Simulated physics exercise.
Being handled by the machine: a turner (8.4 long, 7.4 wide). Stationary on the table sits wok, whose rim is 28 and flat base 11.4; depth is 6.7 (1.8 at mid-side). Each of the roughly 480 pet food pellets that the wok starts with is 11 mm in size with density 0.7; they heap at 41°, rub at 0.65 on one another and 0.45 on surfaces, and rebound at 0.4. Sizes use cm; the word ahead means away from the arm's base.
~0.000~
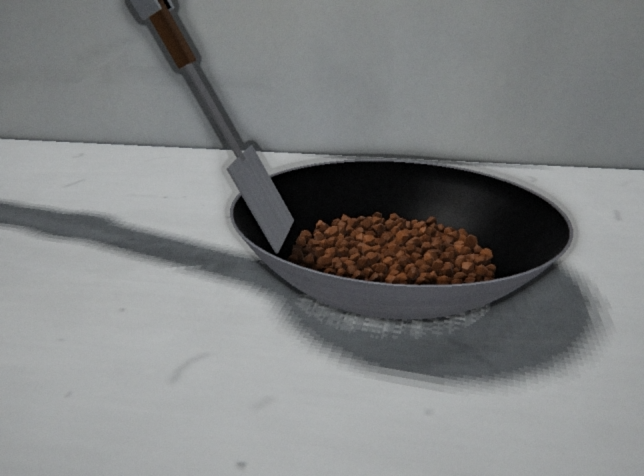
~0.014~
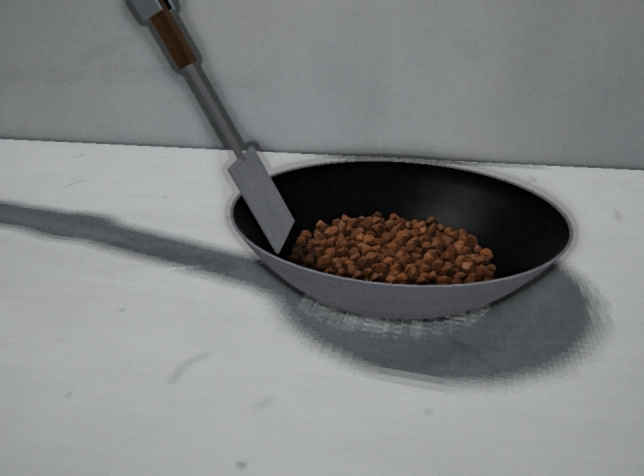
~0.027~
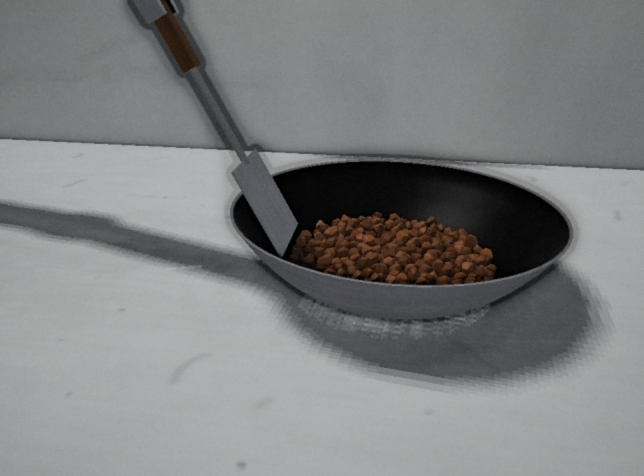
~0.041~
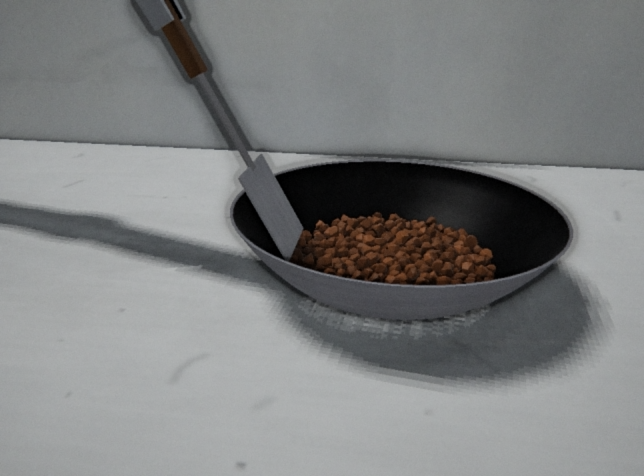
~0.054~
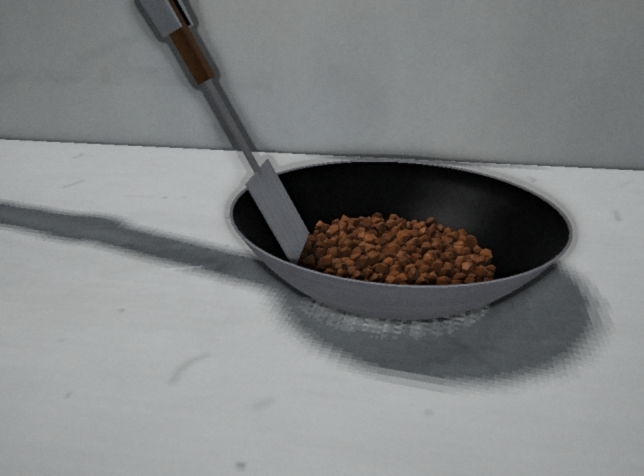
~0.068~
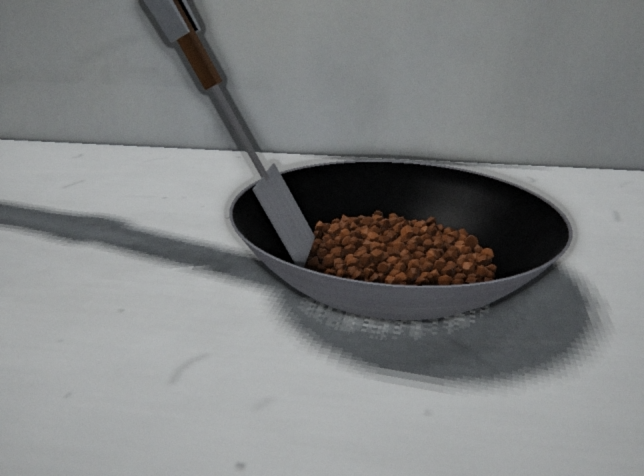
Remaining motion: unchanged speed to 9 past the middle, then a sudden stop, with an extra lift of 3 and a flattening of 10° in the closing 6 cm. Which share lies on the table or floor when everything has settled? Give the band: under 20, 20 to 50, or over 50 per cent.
Under 20 per cent.
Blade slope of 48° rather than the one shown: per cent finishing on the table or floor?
It would then be close to 5 %.
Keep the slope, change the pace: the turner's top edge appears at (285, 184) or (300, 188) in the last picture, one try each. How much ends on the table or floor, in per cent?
Respectively, some 30 and 35 per cent.
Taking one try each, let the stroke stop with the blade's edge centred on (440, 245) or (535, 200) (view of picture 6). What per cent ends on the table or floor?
Some 0 and 30 per cent.
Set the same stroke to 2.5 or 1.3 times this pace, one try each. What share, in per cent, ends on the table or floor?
35 and 20 %.
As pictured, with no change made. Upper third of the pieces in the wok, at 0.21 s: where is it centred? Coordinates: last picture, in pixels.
Near (466, 247).
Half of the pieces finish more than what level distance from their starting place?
5 cm.
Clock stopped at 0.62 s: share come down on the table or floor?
Some 10 per cent of the load.
After 0.21 s, sloping 62°, highest piece 11 above the table; 478 in the wok, 1 on the blade or in flight.
After 0.35 s, sloping 59°, highest piece 8 above the table; 478 in the wok, 1 on the blade or in flight.
After 0.62 s, sloping 52°, highest piece 8 above the table; 429 in the wok, 40 on the table or floor, 10 on the blade or in flight.
After 1.67 s, sloping 52°, highest piece 8 above the table; 429 in the wok, 50 on the table or floor.
At rest, 429 in the wok, 50 on the table or floor. That is 10 % on the table or floor.
